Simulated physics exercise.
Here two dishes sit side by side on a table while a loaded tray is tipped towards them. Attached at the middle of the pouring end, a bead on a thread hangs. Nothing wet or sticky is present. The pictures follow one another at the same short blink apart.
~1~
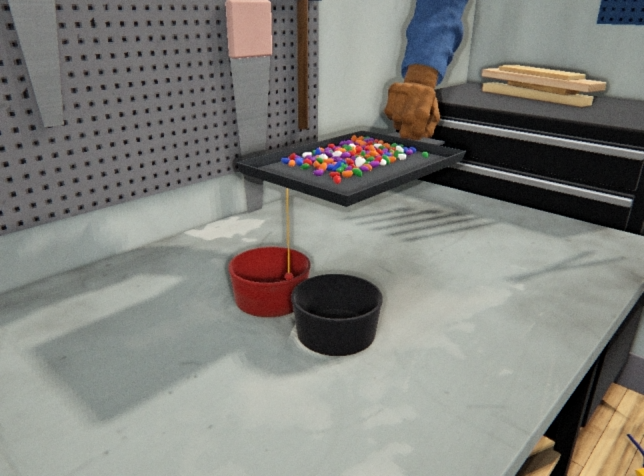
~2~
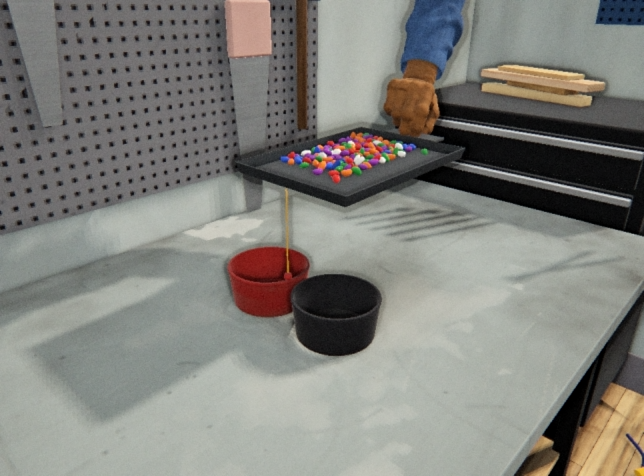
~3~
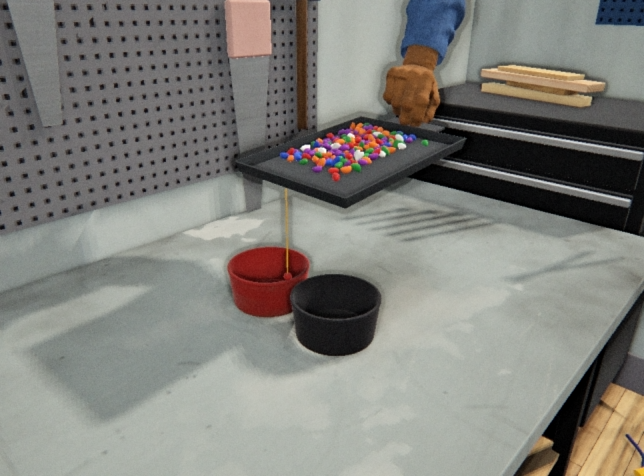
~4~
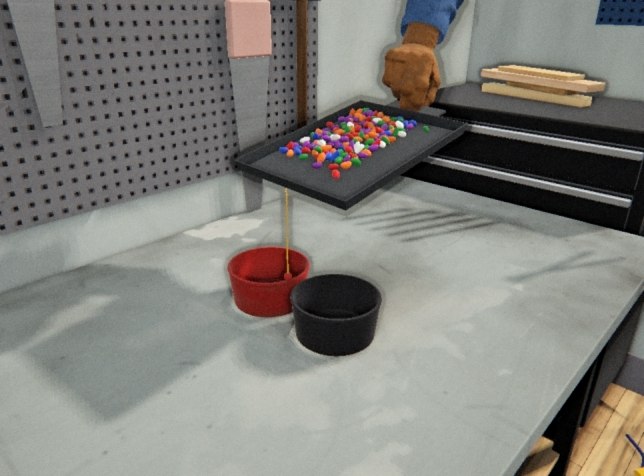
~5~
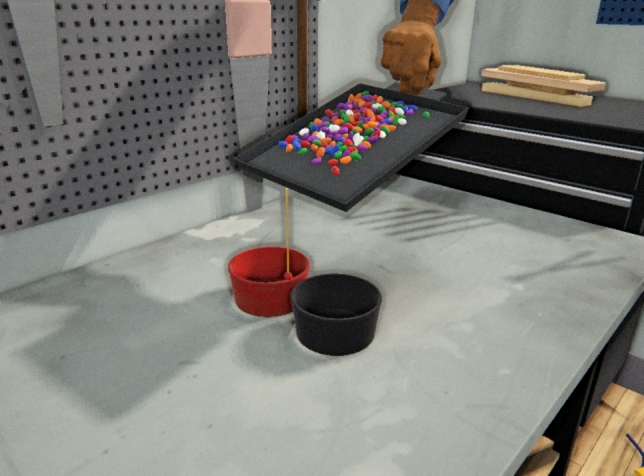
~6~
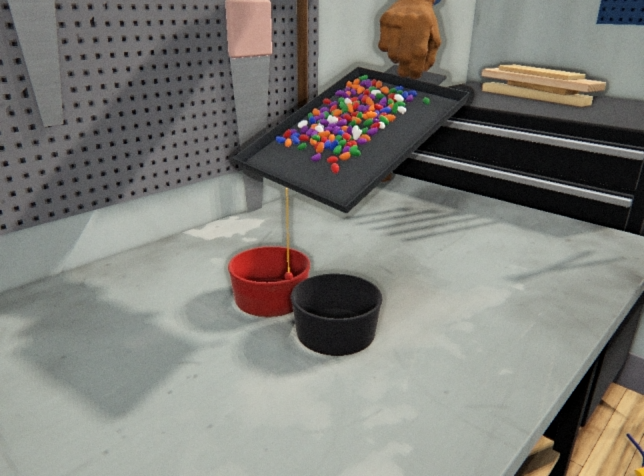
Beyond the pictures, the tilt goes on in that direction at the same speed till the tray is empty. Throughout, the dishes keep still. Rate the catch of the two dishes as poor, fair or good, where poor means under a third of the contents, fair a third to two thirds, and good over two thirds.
The catch is poor.
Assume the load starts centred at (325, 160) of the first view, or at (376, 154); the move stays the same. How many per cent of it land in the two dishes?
In order, 10 % then 20 %.
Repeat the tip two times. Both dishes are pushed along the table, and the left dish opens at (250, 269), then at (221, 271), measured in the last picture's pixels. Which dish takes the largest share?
The one on the right side, and then the one on the right side.
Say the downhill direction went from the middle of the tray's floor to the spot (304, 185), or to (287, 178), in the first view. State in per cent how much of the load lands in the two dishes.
The first try yields 0 percent and the second 20 percent.
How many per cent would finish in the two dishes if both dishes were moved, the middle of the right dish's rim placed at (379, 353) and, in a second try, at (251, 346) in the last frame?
Roughly 70% on the first try and 10% on the second.
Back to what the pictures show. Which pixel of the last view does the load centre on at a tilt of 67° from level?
Somewhere about (311, 185).
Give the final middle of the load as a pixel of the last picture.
The centre ends up roughly at (278, 366).
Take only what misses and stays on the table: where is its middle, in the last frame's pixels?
The centre sits near (280, 374).
Soon, tray tipped steeply; most on the tray; about a quarter in the air.
A while on, tray tipped past a quarter turn; about a quarter on the tray; a small part in the right dish; about two thirds outside both; a small part in the air.
Towards the end, tray tipped past a quarter turn; a small part in the right dish; a stray few in the left dish; most outside both.
Finally, tray tipped past a quarter turn; a small part in the right dish; a stray few in the left dish; most outside both.
